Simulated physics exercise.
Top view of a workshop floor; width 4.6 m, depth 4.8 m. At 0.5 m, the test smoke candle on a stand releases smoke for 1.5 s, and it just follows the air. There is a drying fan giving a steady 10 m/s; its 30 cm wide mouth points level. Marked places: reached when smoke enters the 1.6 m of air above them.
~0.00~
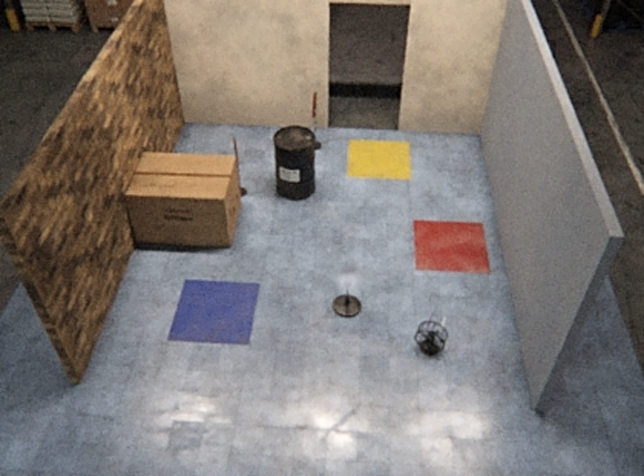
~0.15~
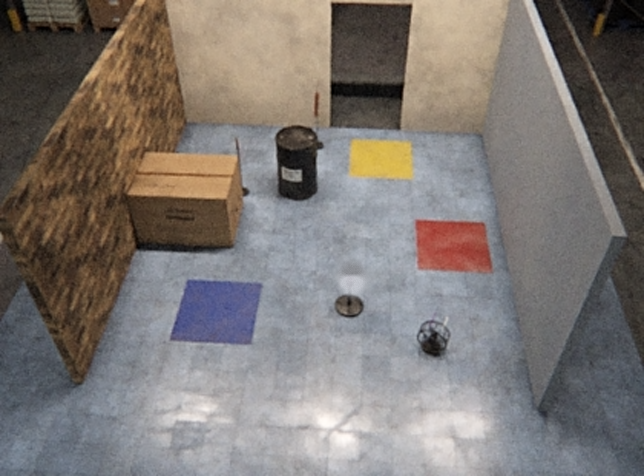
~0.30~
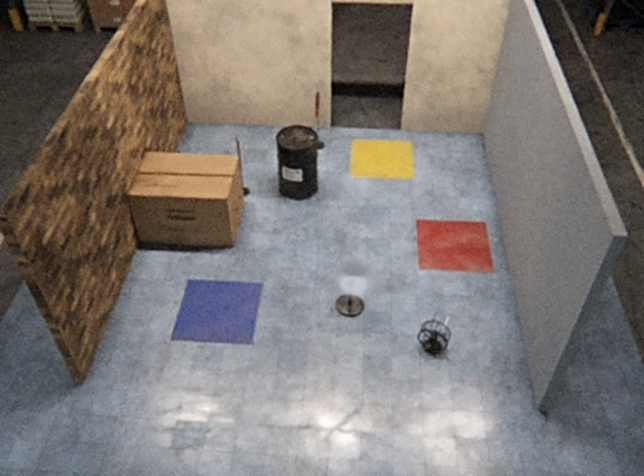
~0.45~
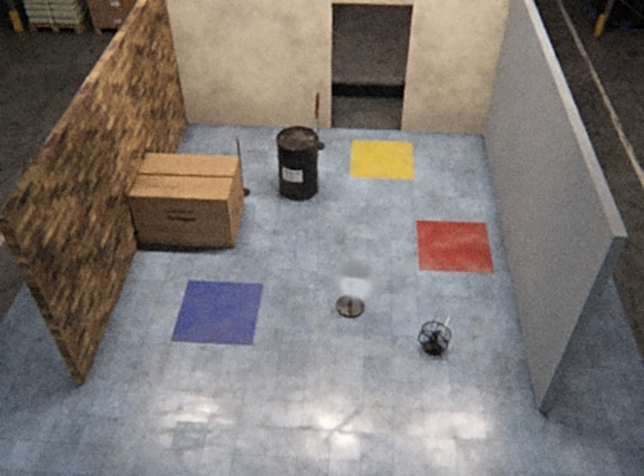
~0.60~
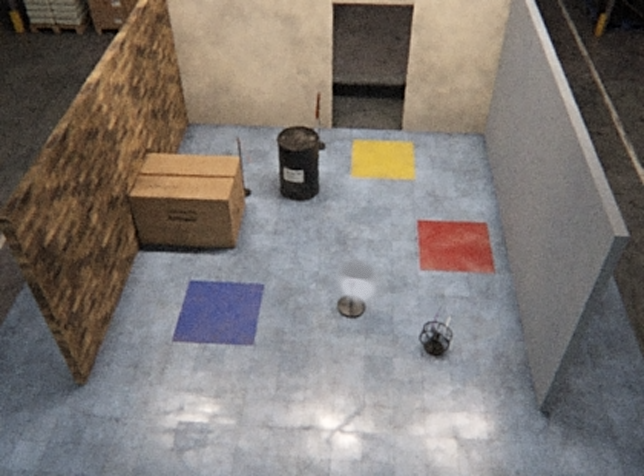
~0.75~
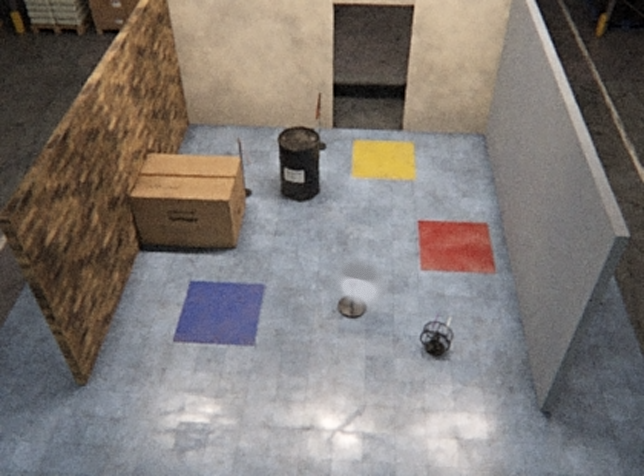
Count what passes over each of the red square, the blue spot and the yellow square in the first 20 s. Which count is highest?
It is red.
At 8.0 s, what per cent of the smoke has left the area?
I reckon it's close to 50 %.
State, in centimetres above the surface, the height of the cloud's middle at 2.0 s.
30 cm.
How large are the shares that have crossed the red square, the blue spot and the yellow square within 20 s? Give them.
100 % red, 2 % blue, 15 % yellow, roughly.
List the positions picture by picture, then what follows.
The smoke is thickest near (348, 277), the test smoke candle on a stand stands at (348, 283) and the drying fan is at (431, 336), in the first picture.
The smoke is thickest near (351, 278), the yellow square is centred on (381, 159), the blue spot is centred on (218, 311) and the red square is centred on (452, 245), in the second picture.
The smoke is thickest near (354, 278) and a ribbon ends at (318, 117), in the third picture.
The smoke is thickest near (355, 280), the top of a large carton is at (185, 175) and the top of a barrel is at (297, 138), in the fourth picture.
The smoke is thickest near (357, 281), in the fifth picture.
The smoke is thickest near (359, 282) and a ribbon ends at (317, 119), in the sixth picture.
By 2.0 s we count, 0 % has passed over the yellow square, 0 % over the blue spot and 0 % over the red square, with 100 % still about or yet to come, and the middle of the rest is near (372, 294).
By 4.0 s we count, 1 % has passed over the yellow square, 0 % over the blue spot and 66 % over the red square, with 98 % still about or yet to come, and the middle of the rest is near (426, 188).
By 8.0 s we count, 11 % has passed over the yellow square, 0 % over the blue spot and 95 % over the red square, with 47 % still about or yet to come, and the middle of the rest is near (233, 94).
By 20.0 s we count, 17 % has passed over the yellow square, 2 % over the blue spot and 96 % over the red square, with 18 % still about or yet to come, and the middle of the rest is near (239, 156).
